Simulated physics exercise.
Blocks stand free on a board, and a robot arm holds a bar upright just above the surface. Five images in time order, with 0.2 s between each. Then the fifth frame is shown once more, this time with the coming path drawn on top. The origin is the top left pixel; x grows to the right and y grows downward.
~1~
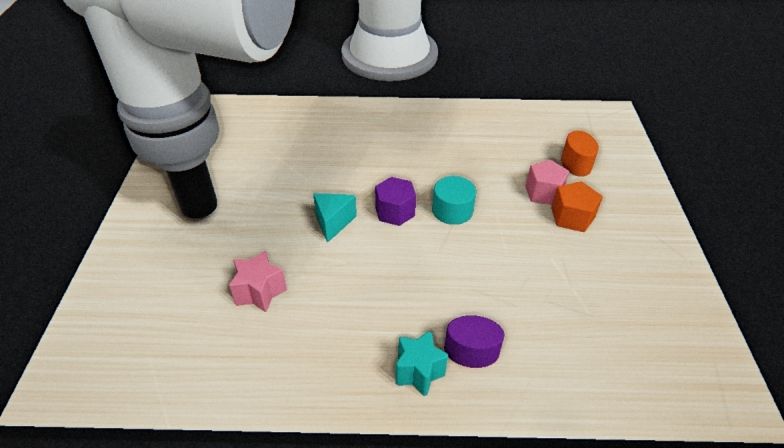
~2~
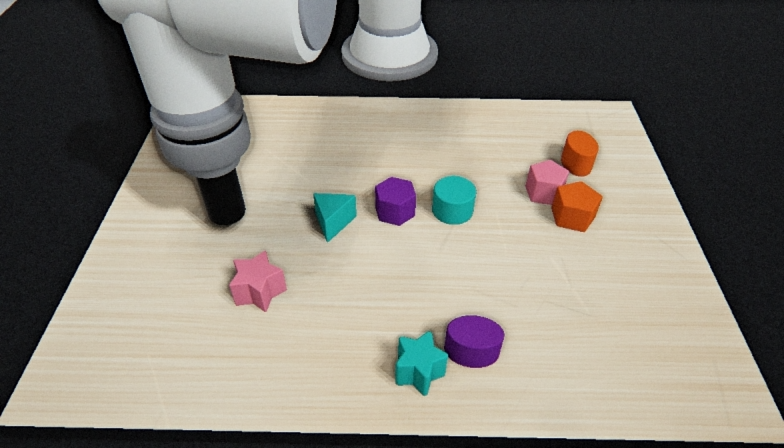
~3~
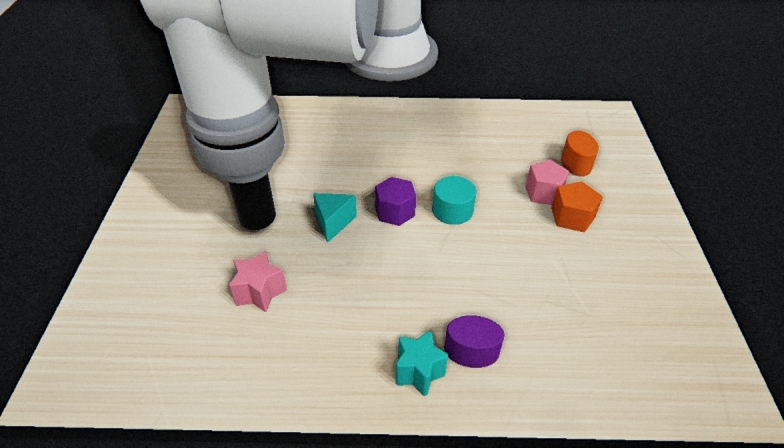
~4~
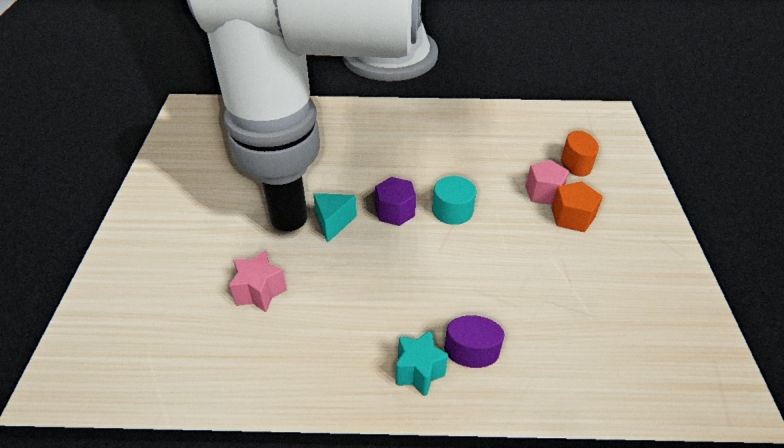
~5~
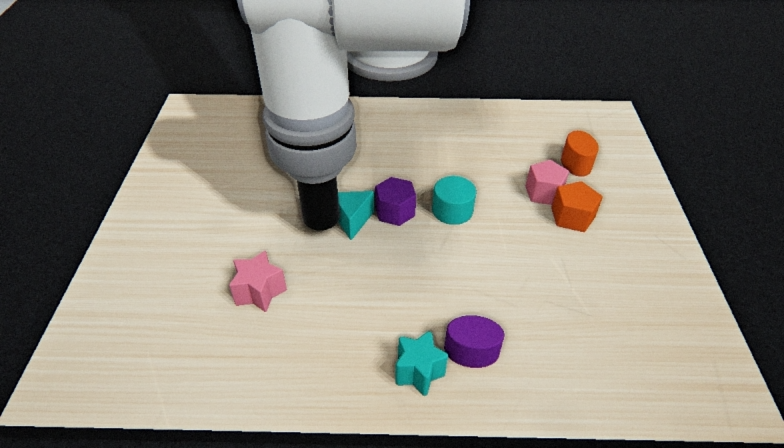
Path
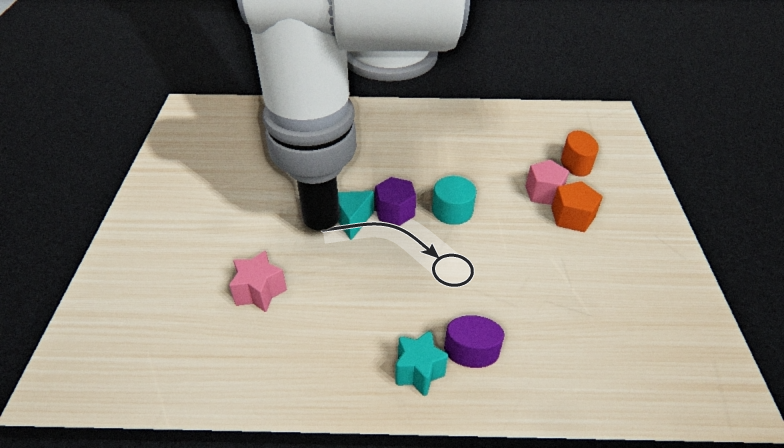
A pale wooden board on a black surface is seen from above at an angle, with a grey-white robot arm reaching in at the upper left. A pink star sits left, a turquoise triangle, purple hexagon and turquoise cylinder line the middle, orange and pink blocks cluster right, and a turquoise star touches a purple disc below. The arm slides its black bar rightward, nudging the triangle toward the hexagon, while the view stays still.
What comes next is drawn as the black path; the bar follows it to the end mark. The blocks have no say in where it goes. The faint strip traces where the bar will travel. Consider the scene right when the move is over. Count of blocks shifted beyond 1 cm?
I count two.
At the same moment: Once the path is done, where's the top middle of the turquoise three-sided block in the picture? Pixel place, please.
My best guess is (387, 181).
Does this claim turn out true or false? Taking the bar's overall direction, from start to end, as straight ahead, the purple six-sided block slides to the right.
False
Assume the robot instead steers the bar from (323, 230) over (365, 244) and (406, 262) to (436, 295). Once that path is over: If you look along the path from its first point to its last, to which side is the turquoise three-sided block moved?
Seen from start to end, it moves left.
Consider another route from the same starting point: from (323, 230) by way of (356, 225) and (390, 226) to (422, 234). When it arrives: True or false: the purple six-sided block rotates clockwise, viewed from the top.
Verdict: True.
The line goes from (323, 230) via (373, 224) and (417, 240), ending at (453, 270).
The first path, step by step. One third of the way, bar at (373, 213); turquoise three-sided block at (386, 182), turned 45° anticlockwise; purple six-sided block at (417, 179), turned 55° clockwise.
Two thirds of the way, bar at (417, 228); turquoise three-sided block at (387, 181), turned 45° anticlockwise; purple six-sided block at (418, 178), turned 55° clockwise.
At the end, bar at (454, 259); turquoise three-sided block at (387, 181), turned 45° anticlockwise; purple six-sided block at (418, 178), turned 55° clockwise; turquoise circular block unmoved.
